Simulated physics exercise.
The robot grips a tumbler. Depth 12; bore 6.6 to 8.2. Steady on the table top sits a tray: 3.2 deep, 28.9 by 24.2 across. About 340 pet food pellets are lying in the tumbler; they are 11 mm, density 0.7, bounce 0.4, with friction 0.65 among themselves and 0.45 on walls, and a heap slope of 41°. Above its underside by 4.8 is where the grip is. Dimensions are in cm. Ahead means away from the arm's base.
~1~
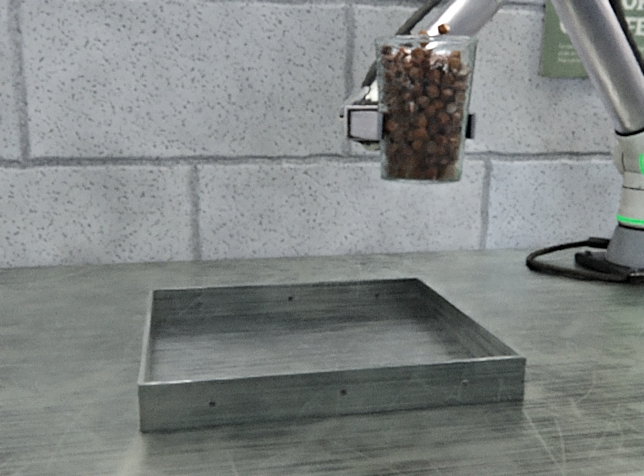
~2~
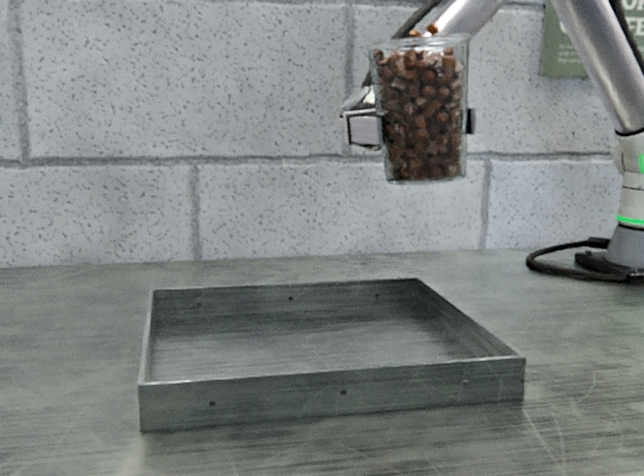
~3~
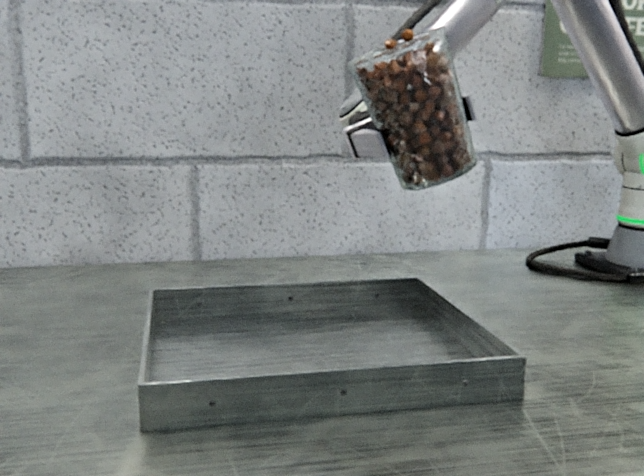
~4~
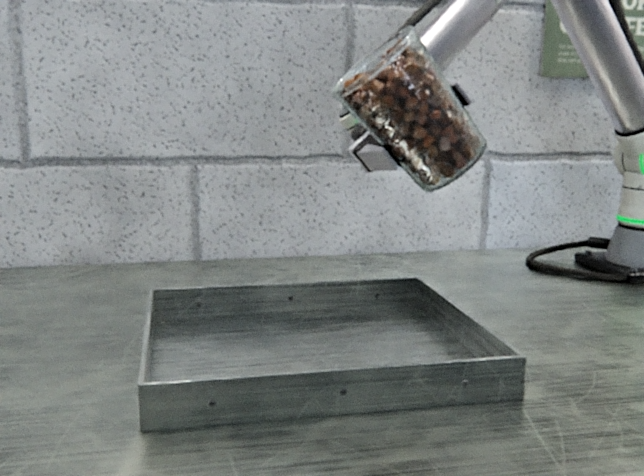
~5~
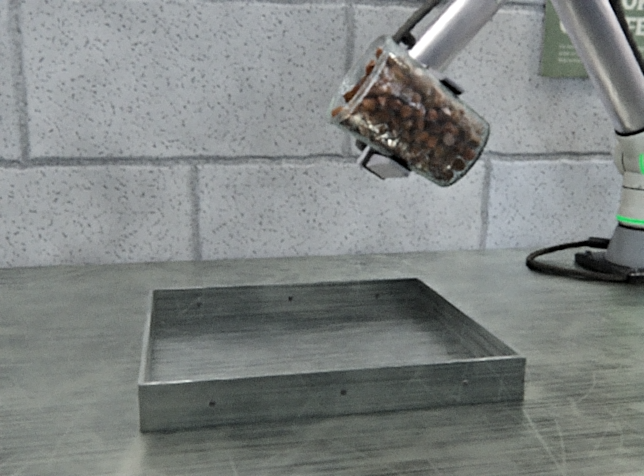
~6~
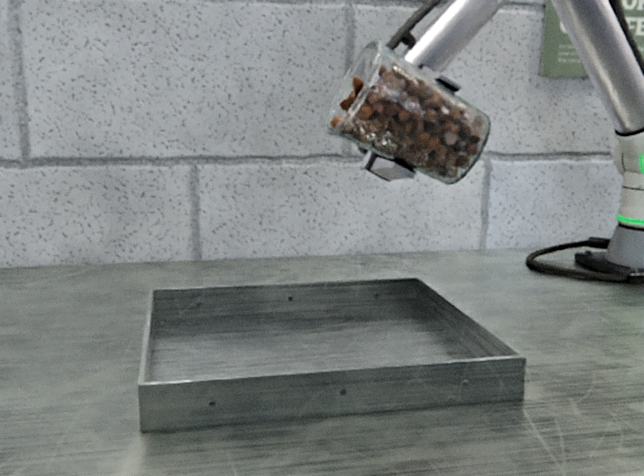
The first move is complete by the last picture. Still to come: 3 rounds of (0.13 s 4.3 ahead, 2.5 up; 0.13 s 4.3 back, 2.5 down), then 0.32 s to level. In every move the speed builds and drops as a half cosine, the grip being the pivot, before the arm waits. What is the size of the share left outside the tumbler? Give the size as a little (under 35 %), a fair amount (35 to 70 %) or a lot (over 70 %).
A fair amount.
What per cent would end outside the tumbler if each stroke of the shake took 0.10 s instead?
The share would be near 70 %.
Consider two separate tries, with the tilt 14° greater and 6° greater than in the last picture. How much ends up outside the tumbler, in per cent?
About 75 per cent for the first try and 65 per cent for the second.
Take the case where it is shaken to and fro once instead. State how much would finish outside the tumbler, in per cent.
Roughly 30 in a hundred.
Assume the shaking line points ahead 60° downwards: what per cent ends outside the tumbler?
5 %.
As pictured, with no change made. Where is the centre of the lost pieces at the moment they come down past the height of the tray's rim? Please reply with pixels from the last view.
Centre: About (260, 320).
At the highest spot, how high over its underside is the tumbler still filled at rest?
Roughly 7.5 cm.
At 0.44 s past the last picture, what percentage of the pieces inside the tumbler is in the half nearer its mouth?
About 65 percent.
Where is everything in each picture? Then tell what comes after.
Tumbler middle at (423, 112), level; upper third of the load around (423, 71), from x 385 to 465, top at y 30; 345 in the tumbler, in the first picture.
Tumbler middle at (422, 112), tilted 6° forward; upper third of the load around (421, 71), from x 380 to 460, top at y 30, in the second picture.
Tumbler middle at (418, 113), tilted 22° forward; upper third of the load around (410, 75), from x 360 to 465, top at y 35, in the third picture.
Tumbler middle at (415, 116), tilted 41° forward; upper third of the load around (400, 84), from x 345 to 475, top at y 45, in the fourth picture.
Tumbler middle at (412, 118), tilted 57° forward; upper third of the load around (396, 92), from x 340 to 475, top at y 55, in the fifth picture.
Tumbler middle at (412, 120), tilted 63° forward; upper third of the load around (395, 96), from x 335 to 475, top at y 65; 345 in the tumbler, in the sixth picture.
Then, 0.44 s after the last picture, tilted 63° forward, highest piece 26 above the table; 250 in the tumbler, 87 in the tray, 8 in flight or on a rim.
Then, 0.88 s after the last picture, tilted 49° forward, highest piece 23 above the table; 176 in the tray, 156 in the tumbler, 3 on the table or floor, 10 in flight or on a rim.
Then, 1.30 s after the last picture, level, highest piece 24 above the table; 185 in the tray, 156 in the tumbler, 4 on the table or floor.
Then, 2.35 s after the last picture, level, highest piece 24 above the table; 185 in the tray, 156 in the tumbler, 4 on the table or floor.
Final count, 185 in the tray, 156 in the tumbler, 4 on the table or floor. That is 55 % outside the tumbler.
